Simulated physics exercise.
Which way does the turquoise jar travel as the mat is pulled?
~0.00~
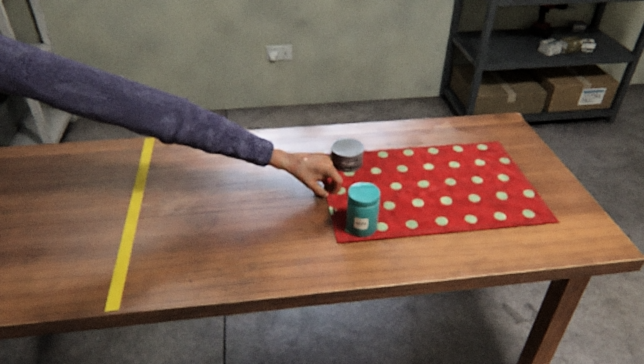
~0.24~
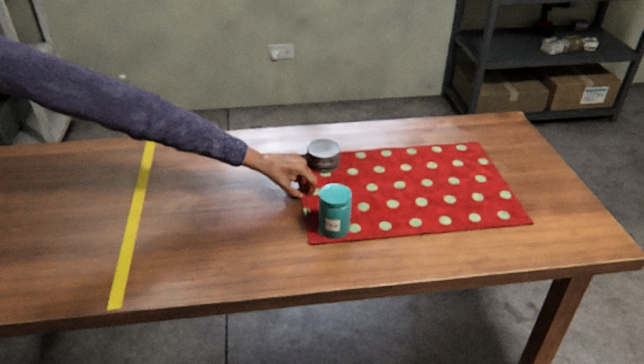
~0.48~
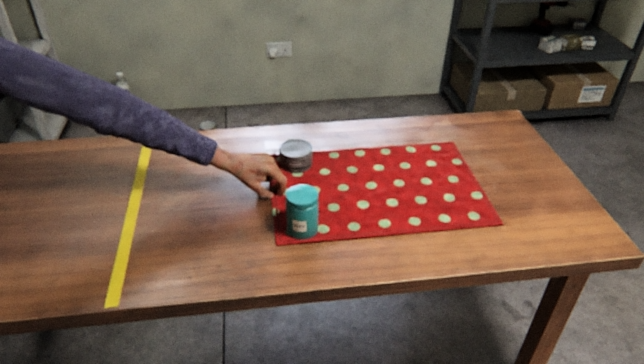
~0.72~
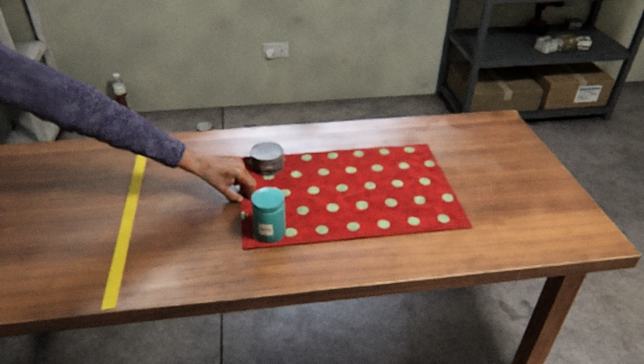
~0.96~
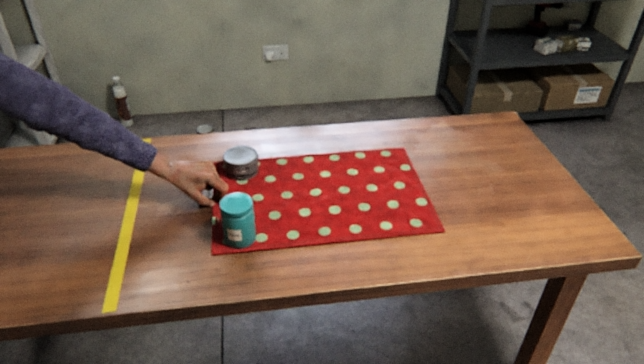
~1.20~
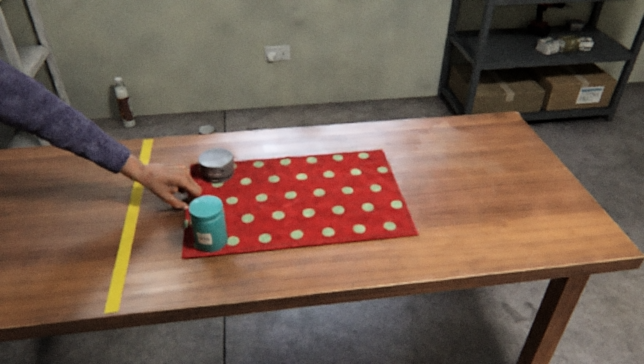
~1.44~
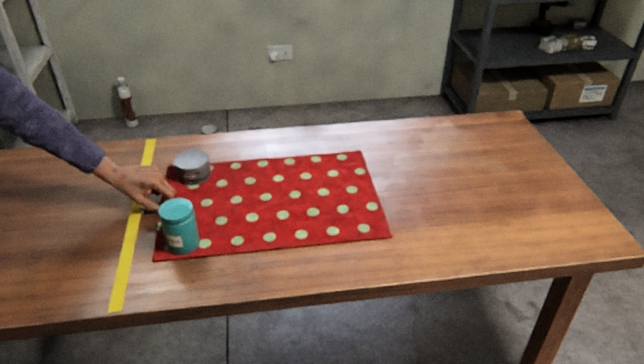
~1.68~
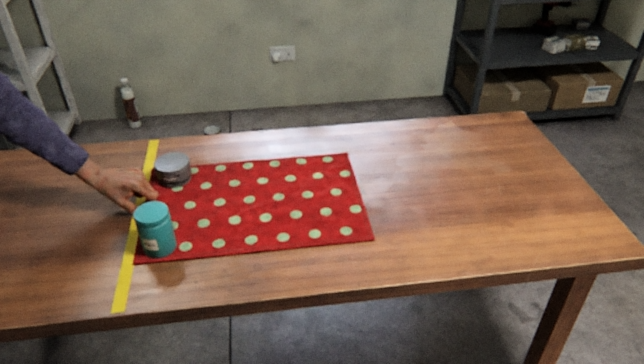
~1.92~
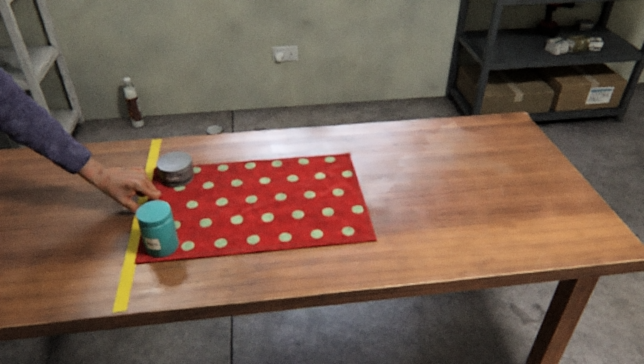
The turquoise jar moves to the left, riding upright on the mat towards the yellow tape.
